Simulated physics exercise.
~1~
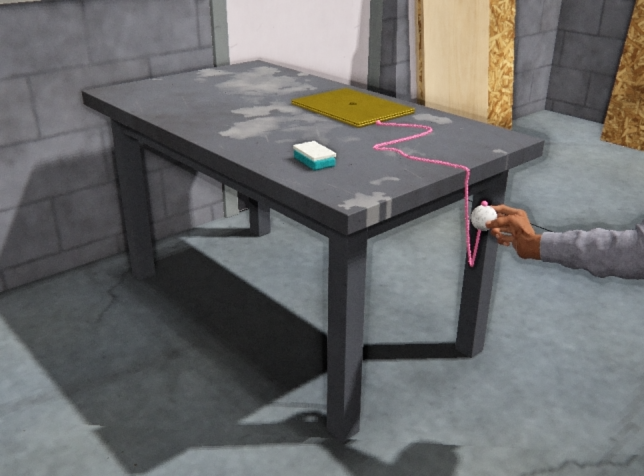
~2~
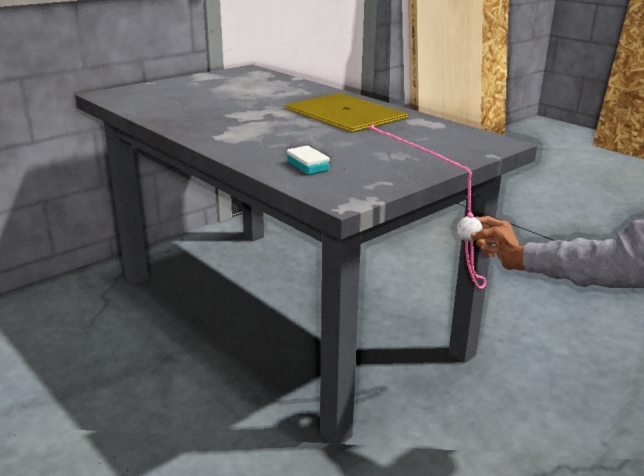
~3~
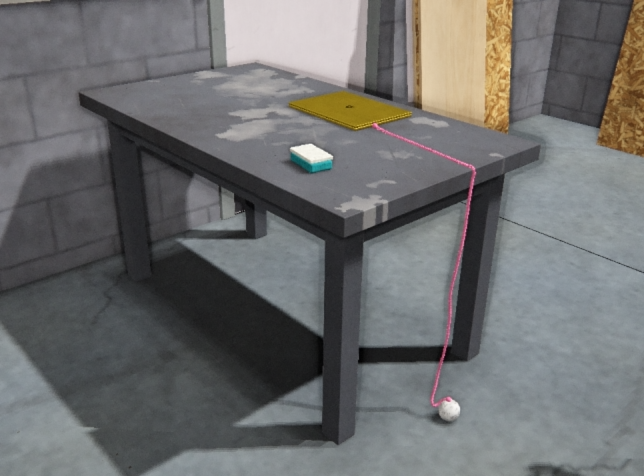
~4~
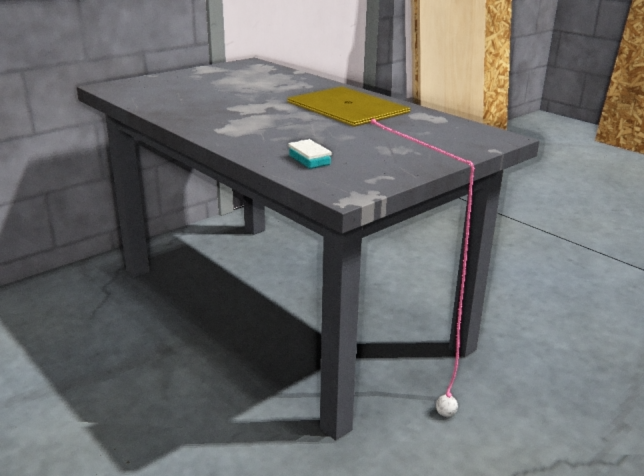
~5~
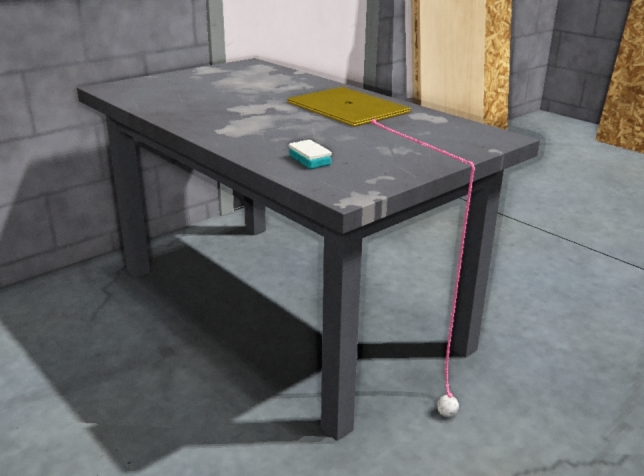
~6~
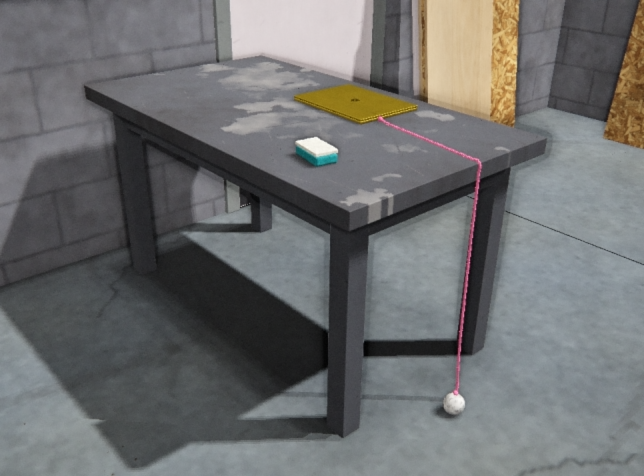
A white ball on a pink string was held by a hand beside a dark table, then let go, and it dropped to the floor, pulling the string straight down over the edge, while the yellow laptop and the sponge stayed on top.
